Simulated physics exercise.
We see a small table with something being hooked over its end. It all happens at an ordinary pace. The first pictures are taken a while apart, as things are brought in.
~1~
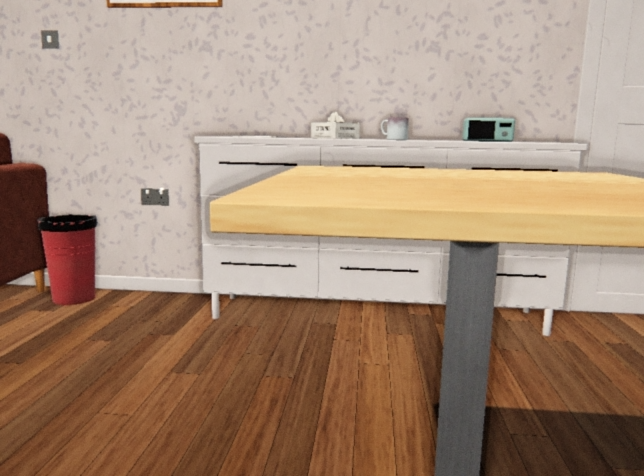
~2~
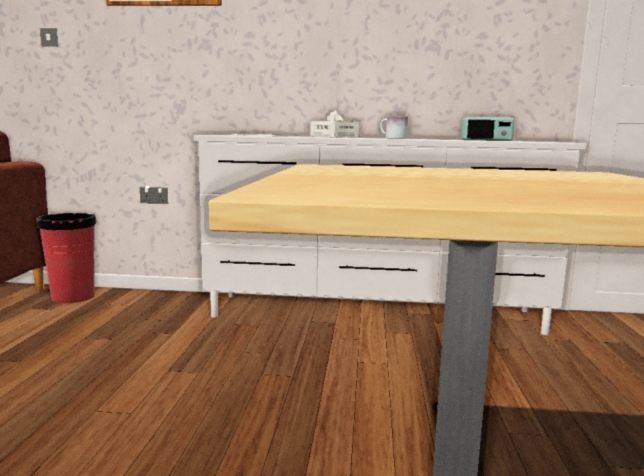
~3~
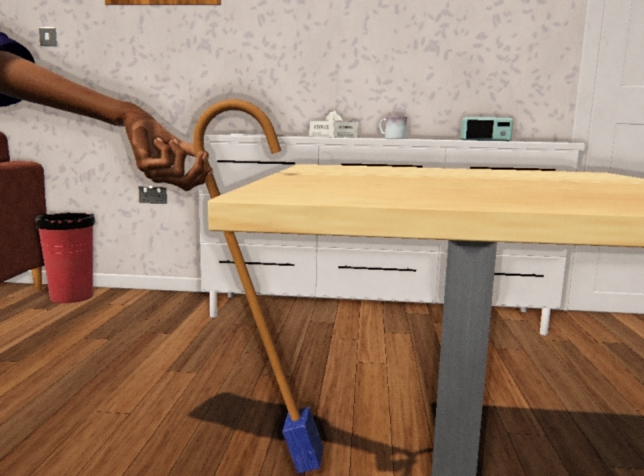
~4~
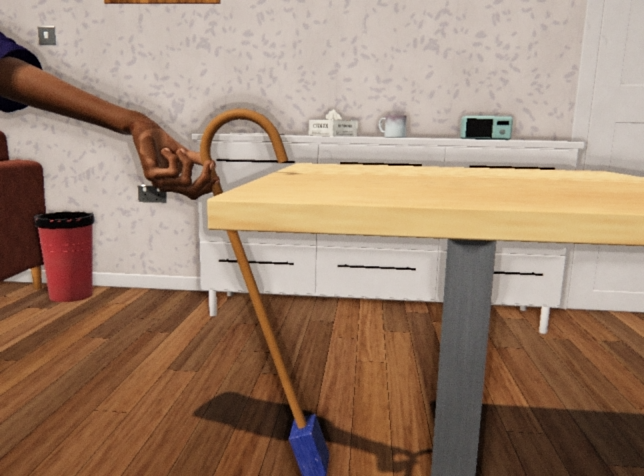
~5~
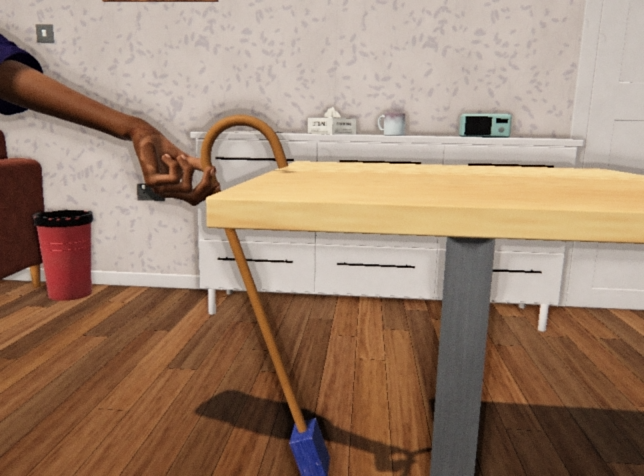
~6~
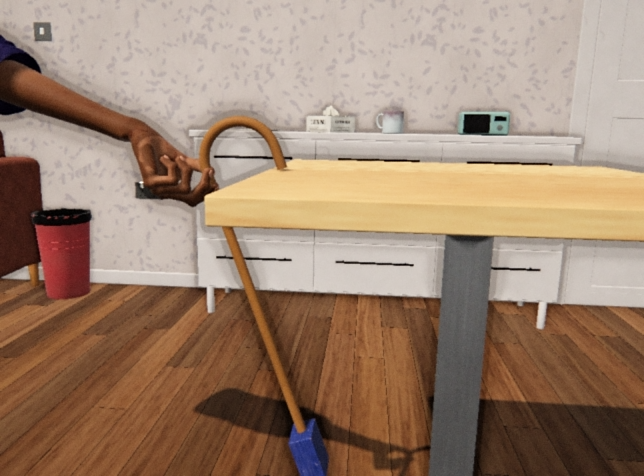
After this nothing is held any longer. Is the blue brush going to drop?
Here the blue brush hangs from the table.
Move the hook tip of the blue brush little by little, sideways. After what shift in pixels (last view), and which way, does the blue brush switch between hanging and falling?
Some 16 pixels, left.
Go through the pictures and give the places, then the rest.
In the first picture, table (478, 192).
In the second picture, table (477, 192).
In the third picture, still on the way; blue brush (282, 288); table (476, 192).
In the fourth picture, still on the way; blue brush (288, 296); table (476, 190).
In the fifth picture, still on the way; blue brush (289, 301); table (475, 188).
In the sixth picture, in place, still held; blue brush (287, 302); table (473, 186).
Then, 0.26 s later than the last frame, blue brush at rest near (287, 302).
Then, 0.54 s later than the last frame, blue brush at rest near (286, 303).
When it is over, the blue brush remains in place, near (287, 303).
